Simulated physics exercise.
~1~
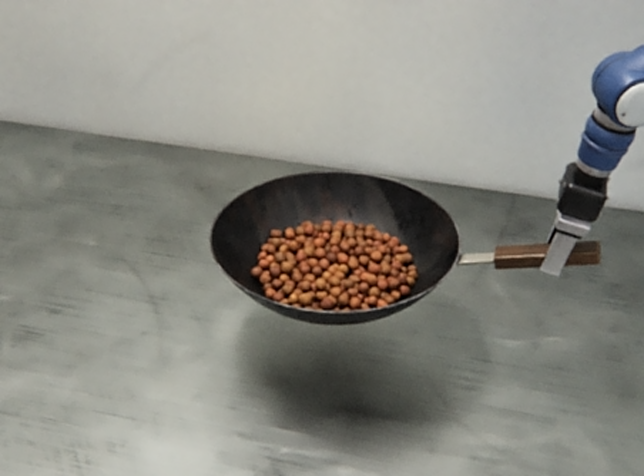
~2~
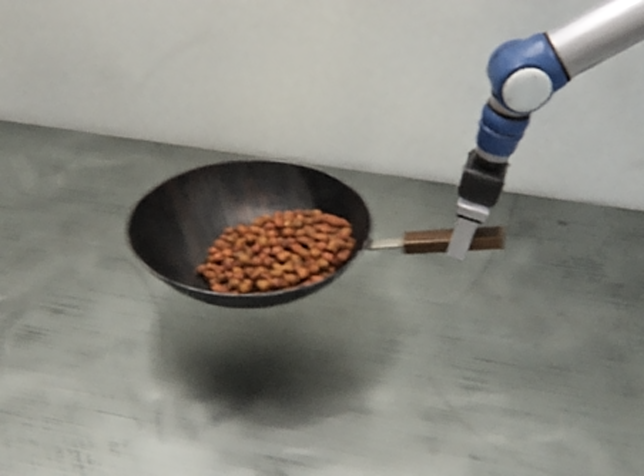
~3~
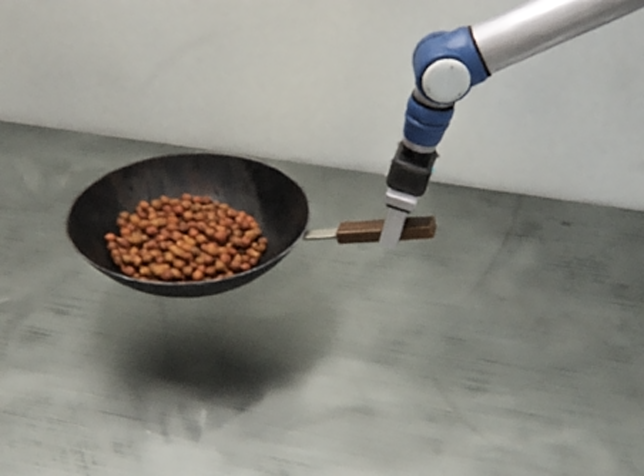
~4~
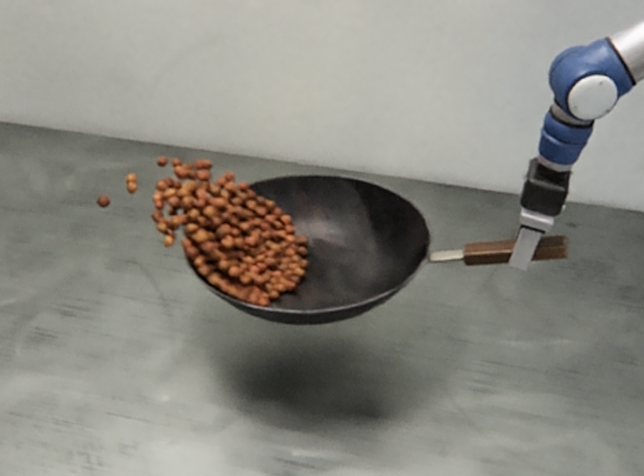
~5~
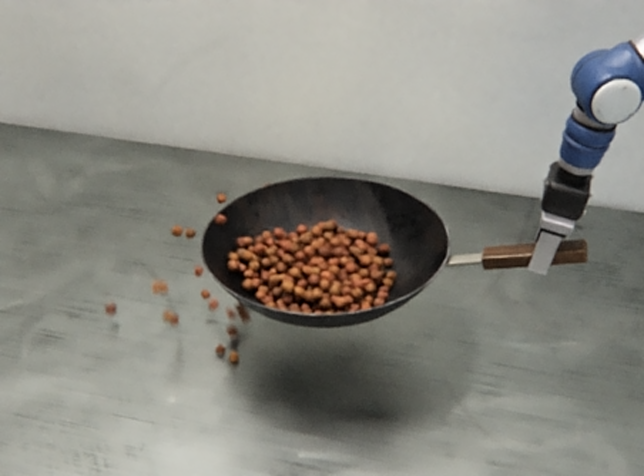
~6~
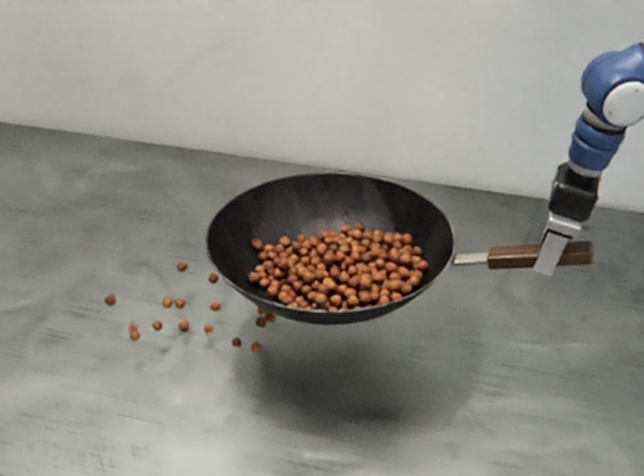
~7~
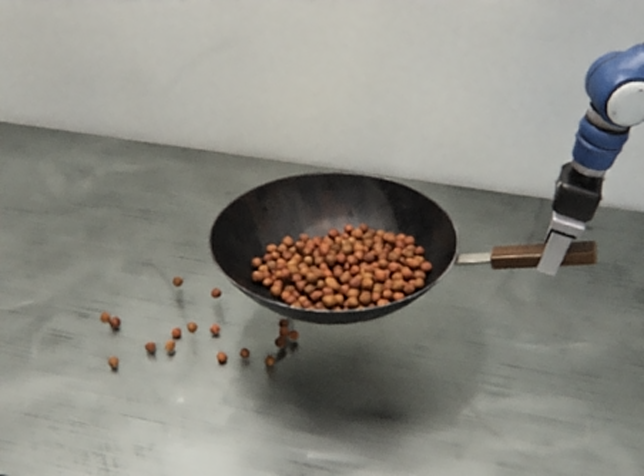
The clip opens on a dark wok full of round brown hazelnuts, held by its wooden handle in the gripper of a blue and silver robot arm above a grey surface. The arm pushes the wok to the left, and the nuts first bunch toward the handle side, then settle back across the pan. It then pulls the wok sharply back to the right, and the load surges up over the left rim. Several nuts fly out and drop beside the wok. The wok comes to rest with most nuts still inside and a small scattering on the surface below.
